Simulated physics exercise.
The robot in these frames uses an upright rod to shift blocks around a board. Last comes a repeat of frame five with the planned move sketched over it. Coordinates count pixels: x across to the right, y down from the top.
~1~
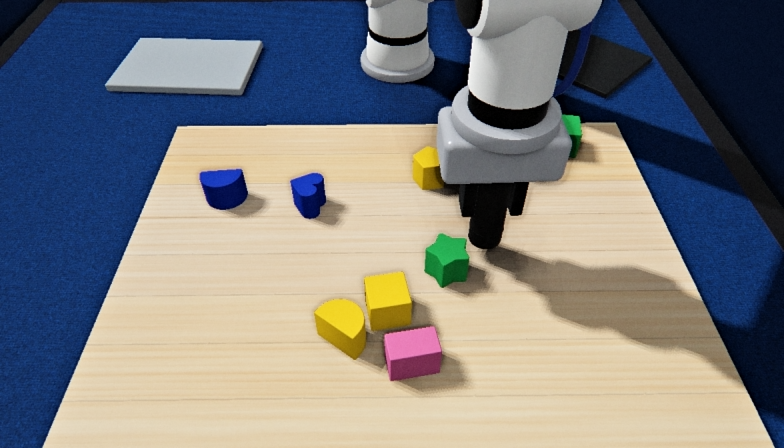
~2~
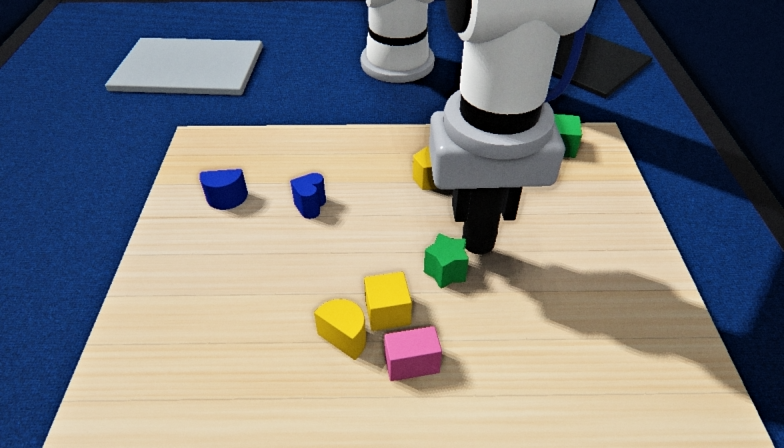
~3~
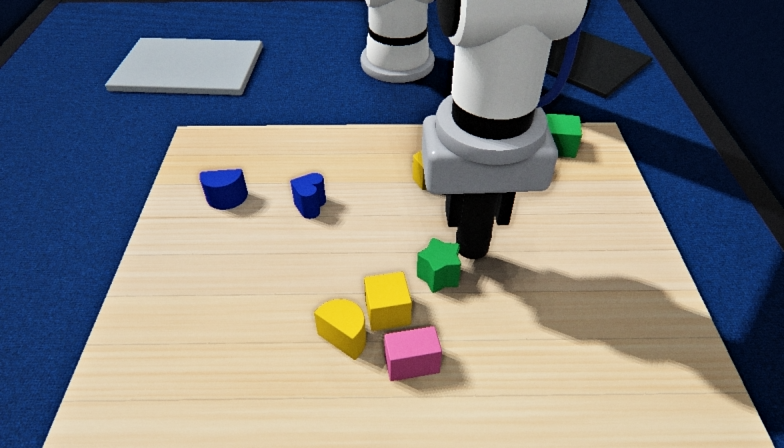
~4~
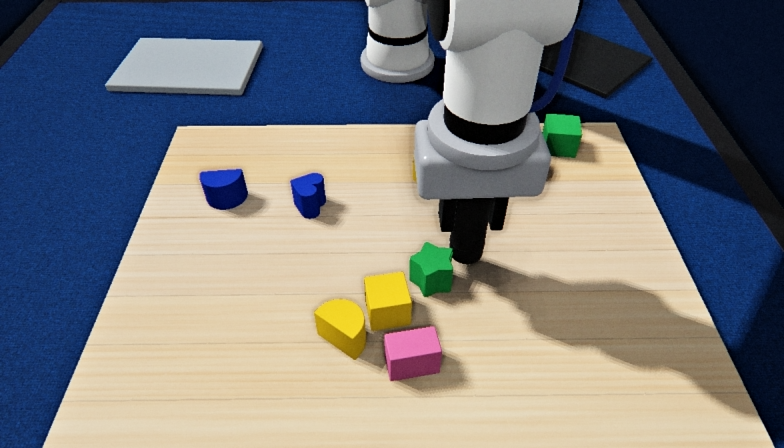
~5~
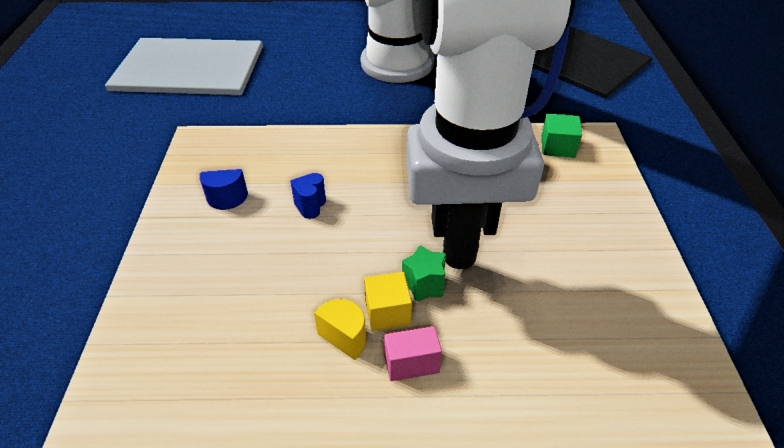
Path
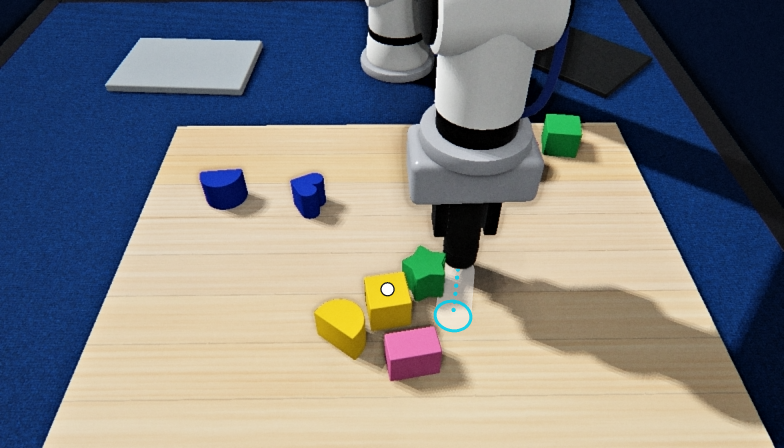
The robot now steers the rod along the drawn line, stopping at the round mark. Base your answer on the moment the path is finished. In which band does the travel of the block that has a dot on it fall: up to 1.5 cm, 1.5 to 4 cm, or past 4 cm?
Overall it shifts less than 1.5 cm.
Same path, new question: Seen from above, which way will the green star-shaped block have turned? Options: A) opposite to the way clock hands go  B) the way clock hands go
Letter B.
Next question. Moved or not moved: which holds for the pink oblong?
Not moved.
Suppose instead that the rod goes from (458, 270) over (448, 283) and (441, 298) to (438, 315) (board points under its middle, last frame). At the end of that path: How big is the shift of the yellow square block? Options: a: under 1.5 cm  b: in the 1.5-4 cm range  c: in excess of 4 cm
Letter b.
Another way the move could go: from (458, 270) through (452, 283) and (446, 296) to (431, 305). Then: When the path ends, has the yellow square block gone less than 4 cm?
Final answer: Yes.
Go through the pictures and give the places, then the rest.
The first frame shows lower end of the rod at (484, 239), tops of blocks, yellow square block at (388, 289), pink oblong at (413, 343), green star-shaped block at (449, 248).
The second frame shows rod at (478, 243), blocks as before.
The third frame shows rod at (472, 248), green star-shaped block at (441, 253).
The fourth frame shows rod at (466, 253), green star-shaped block at (434, 258).
The fifth frame shows rod at (459, 258), yellow square block at (388, 289), pink oblong at (413, 343), green star-shaped block at (426, 262).
The drawn path runs from (458, 270) to (453, 316); the dot is on the yellow square block.
What follows on the original path. Halfway along, rod at (457, 280); yellow square block at (380, 290), turned 15° anticlockwise; green star-shaped block at (418, 271), turned 45° clockwise.
At the end, rod at (454, 304); yellow square block at (379, 290), turned 15° anticlockwise; pink oblong not moved; green star-shaped block at (418, 276), turned 75° clockwise.
